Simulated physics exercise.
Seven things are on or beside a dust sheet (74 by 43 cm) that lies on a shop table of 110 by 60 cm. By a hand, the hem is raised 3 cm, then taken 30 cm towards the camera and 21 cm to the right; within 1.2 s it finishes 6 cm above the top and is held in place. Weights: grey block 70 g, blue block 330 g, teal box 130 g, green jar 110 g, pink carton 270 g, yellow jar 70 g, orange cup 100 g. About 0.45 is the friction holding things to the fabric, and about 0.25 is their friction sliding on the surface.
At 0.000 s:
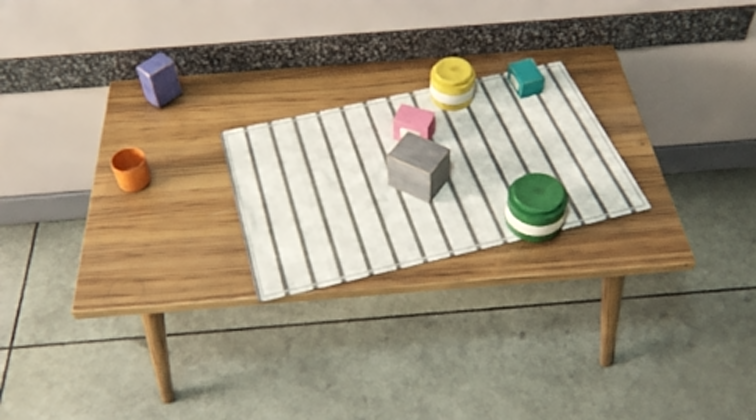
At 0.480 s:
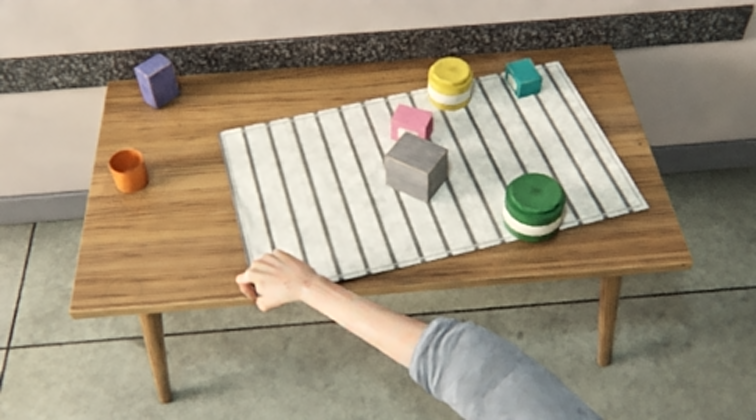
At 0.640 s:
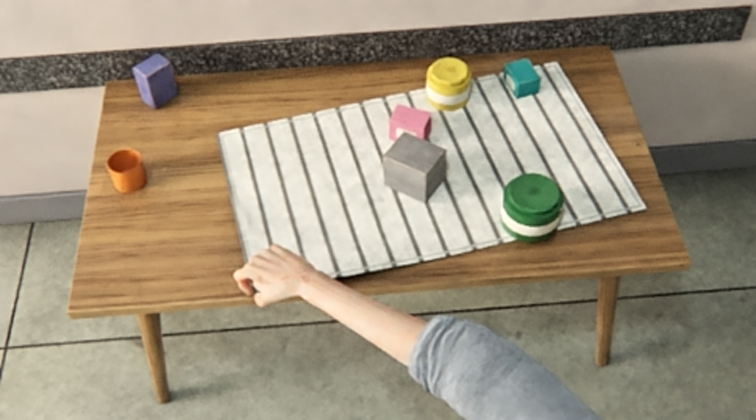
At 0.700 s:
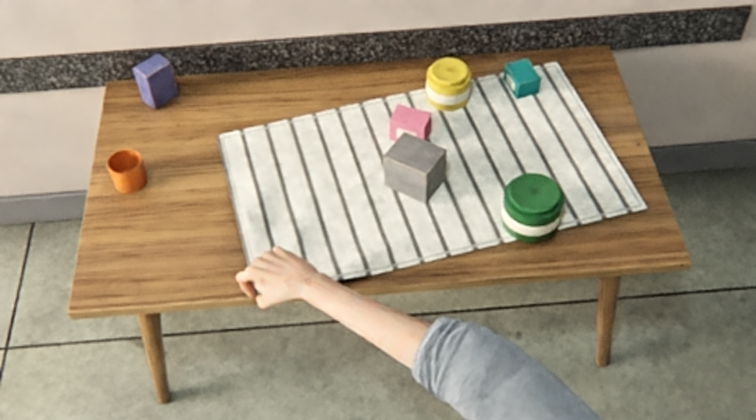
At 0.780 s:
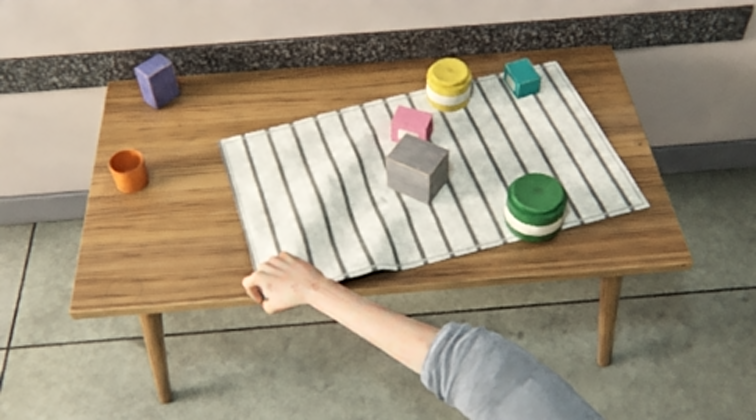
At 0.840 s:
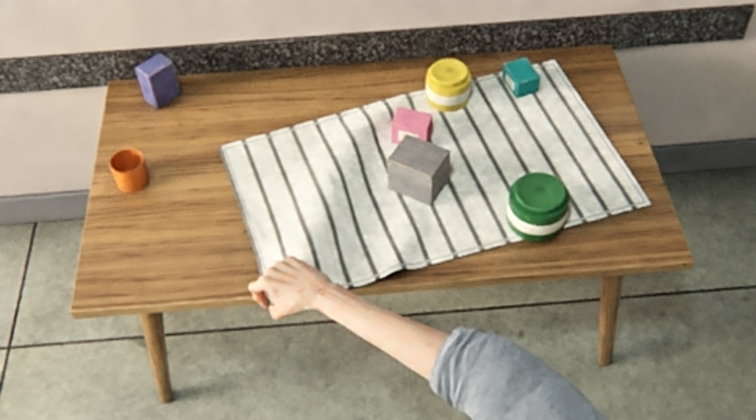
In this clip, a hand reaches in and grips the near left corner of a striped cloth on a wooden table, then shifts it slightly, rumpling the near edge, while the blocks and jars on it barely move.
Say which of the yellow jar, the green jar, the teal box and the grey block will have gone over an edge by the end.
As I see it, watch the yellow jar hang in there, watch the green jar hang in there, watch the teal box hang in there, watch the grey block hang in there.
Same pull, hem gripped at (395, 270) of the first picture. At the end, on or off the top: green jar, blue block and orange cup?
If so, green jar comes off, blue block is still on top and orange cup is still on top.
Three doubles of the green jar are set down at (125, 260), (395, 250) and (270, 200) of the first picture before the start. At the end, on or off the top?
Taking them one by one: Is left on top, then is lost, then is lost.
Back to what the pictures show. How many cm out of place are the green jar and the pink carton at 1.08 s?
The green jar is 2 cm out, the pink carton 6 cm.
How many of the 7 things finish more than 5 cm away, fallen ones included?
The number is 5.
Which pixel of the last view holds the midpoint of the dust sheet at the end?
About (436, 245).
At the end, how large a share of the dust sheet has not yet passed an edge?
About 65 per cent.
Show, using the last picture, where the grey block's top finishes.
(443, 233).
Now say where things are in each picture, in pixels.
Shows, yellow jar (453, 69); green jar (539, 191); teal box (527, 70); grey block (419, 152); dust sheet corners (259, 302) (220, 133) (560, 62) (651, 208), in the first frame.
Shows, dust sheet corners (218, 134) (558, 62); grip (255, 297), in the second frame.
Shows, dust sheet corners (216, 134) (556, 62); grip (253, 293), in the third frame.
Shows, dust sheet corners (217, 136) (556, 62); grip (255, 295), in the fourth frame.
Shows, dust sheet corners (218, 142) (556, 62); grip (262, 300), in the fifth frame.
Shows, yellow jar (449, 71); green jar (540, 191); teal box (522, 70); grey block (419, 155); dust sheet corners (219, 147) (554, 61) (651, 205); grip (268, 305), in the sixth frame.
At 1.1 s, 95 % of the dust sheet is still over the top; yellow jar 5 cm off its start, grey block 5 cm off its start, teal box 4 cm off its start.
At 1.3 s, 85 % of the dust sheet is still over the top; yellow jar 11 cm off its start, grey block 11 cm off its start, teal box 10 cm off its start.
At 1.6 s, 70 % of the dust sheet is still over the top; yellow jar 19 cm off its start at (402, 125), grey block 17 cm off its start at (439, 220), teal box 16 cm off its start at (460, 98).
At 1.8 s, 65 % of the dust sheet is still over the top; yellow jar 22 cm off its start, grey block 20 cm off its start, teal box 19 cm off its start.
At 3.4 s, 65 % of the dust sheet is still over the top; yellow jar 22 cm off its start at (397, 137), grey block 20 cm off its start at (443, 233), teal box 19 cm off its start at (452, 107), green jar 8 cm off its start at (572, 213).
